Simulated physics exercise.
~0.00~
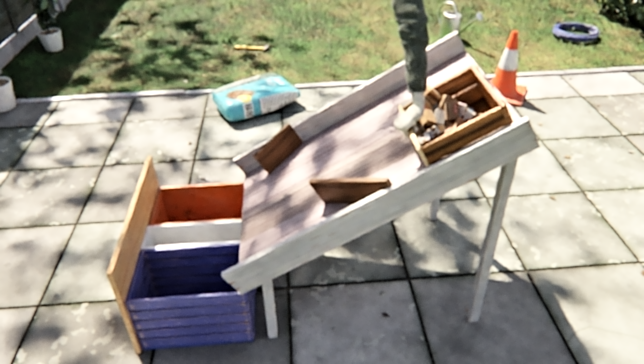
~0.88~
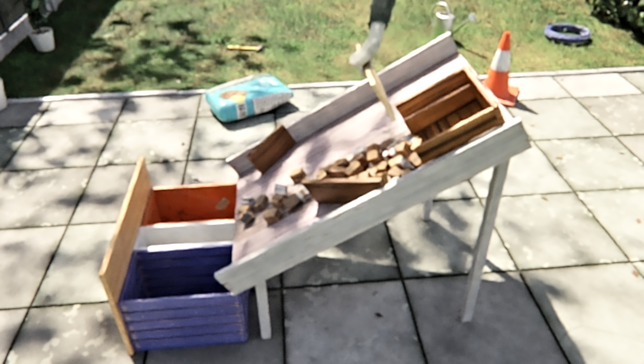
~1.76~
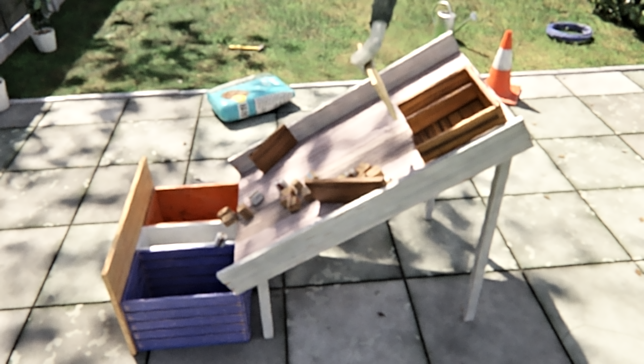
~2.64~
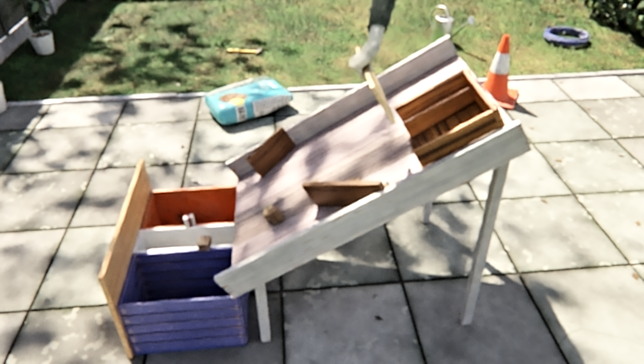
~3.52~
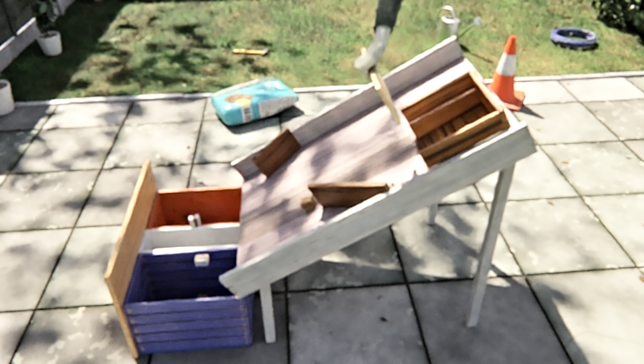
An arm reaches in from above to a sloping wooden table on a sunlit paved patio, seen from slightly above, with grass, a traffic cone and a blue bag behind. Small brown blocks sit in a wooden pen at the upper right, while a blue bin, white tote and orange bin wait at the lower left. The hand lifts the gate up and to the left and holds it clear. The blocks tumble down the slope past two angled boards, some bunching against the nearer one. Many drop off the low end, mostly into the middle white tote, leaving a few by the nearer board.
